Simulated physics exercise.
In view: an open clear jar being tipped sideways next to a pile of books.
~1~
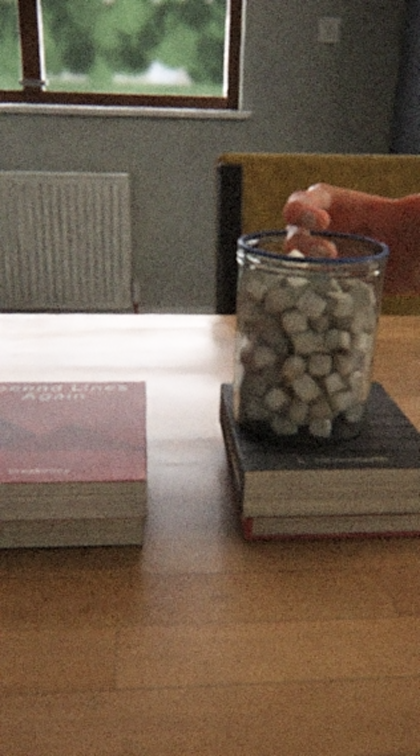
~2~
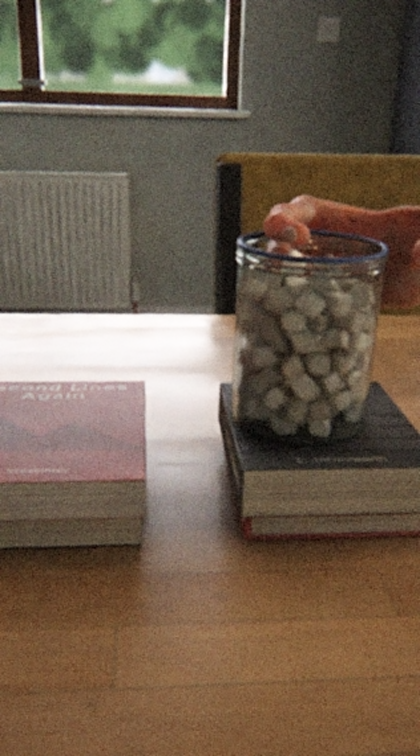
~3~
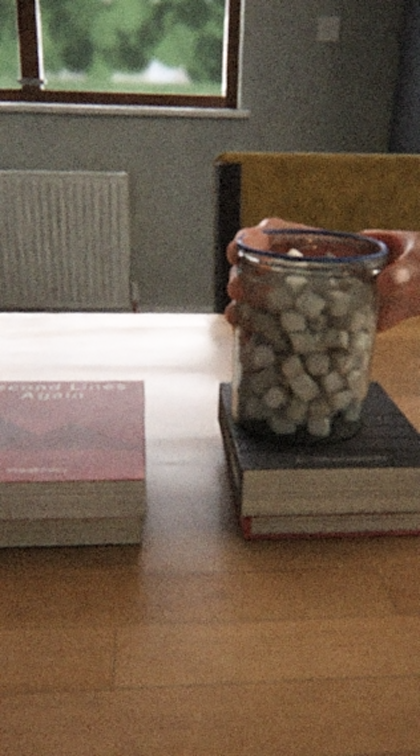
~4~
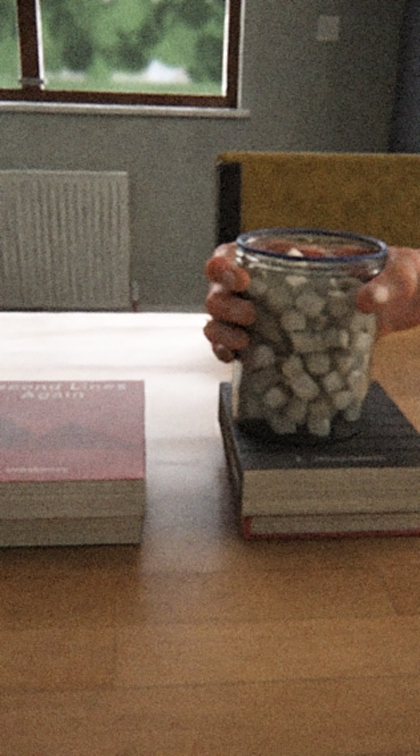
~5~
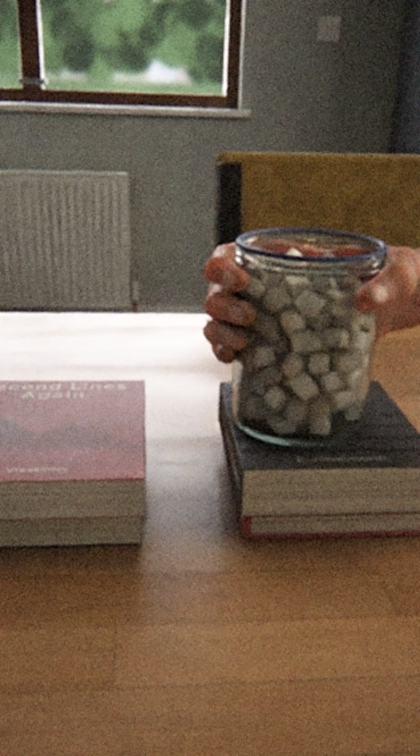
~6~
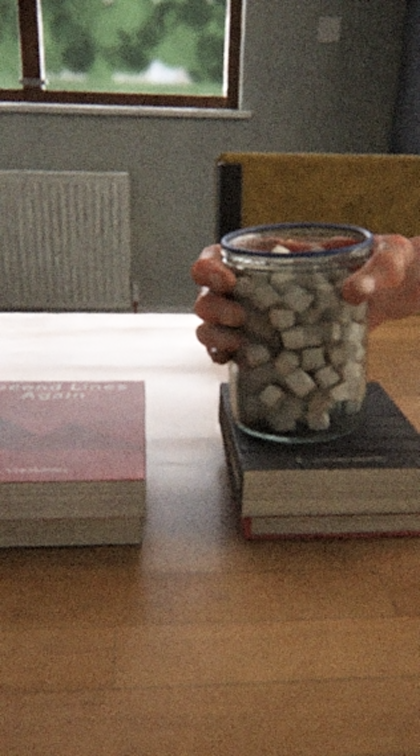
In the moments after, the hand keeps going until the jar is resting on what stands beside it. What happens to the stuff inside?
I'd expect that what the jar holds gets out, some of it.
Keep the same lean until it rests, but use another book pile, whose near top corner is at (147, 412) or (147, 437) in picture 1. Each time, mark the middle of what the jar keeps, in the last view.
Roughly at (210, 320) for the first height, and roughly at (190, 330) for the second.
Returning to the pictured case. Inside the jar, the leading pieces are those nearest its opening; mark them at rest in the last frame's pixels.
Looks like they settle around (44, 402) in the last picture.
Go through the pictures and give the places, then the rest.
In the first picture, jar at (305, 334), nearly full of sugar cubes; book pile at (46, 442), its top about level with the jar's foot.
In the second picture, jar at (304, 334), upright; rim at (241, 244); top of the contents at (298, 292).
In the third picture, jar at (304, 334), upright; rim at (241, 243); book pile at (45, 441).
In the fourth picture, jar at (304, 333), upright; rim at (241, 243); top of the contents at (298, 291).
In the fifth picture, jar at (304, 333), upright; rim at (240, 243); book pile at (45, 440).
In the sixth picture, jar at (297, 329), leaning 5°; rim at (225, 244); book pile at (45, 441), its top about level with the jar's foot.
Then, 0.83 s past the last view, the jar leans 45°; everything is still inside.
Then, 1.56 s past the last view, the jar leans 81°; everything is still inside.
Then, 2.19 s past the last view, the jar rests on the book pile at 91°; a small part of the sugar cubes out of it.
Finally, the jar rests on the book pile at 91°; a small part of the sugar cubes out of it.
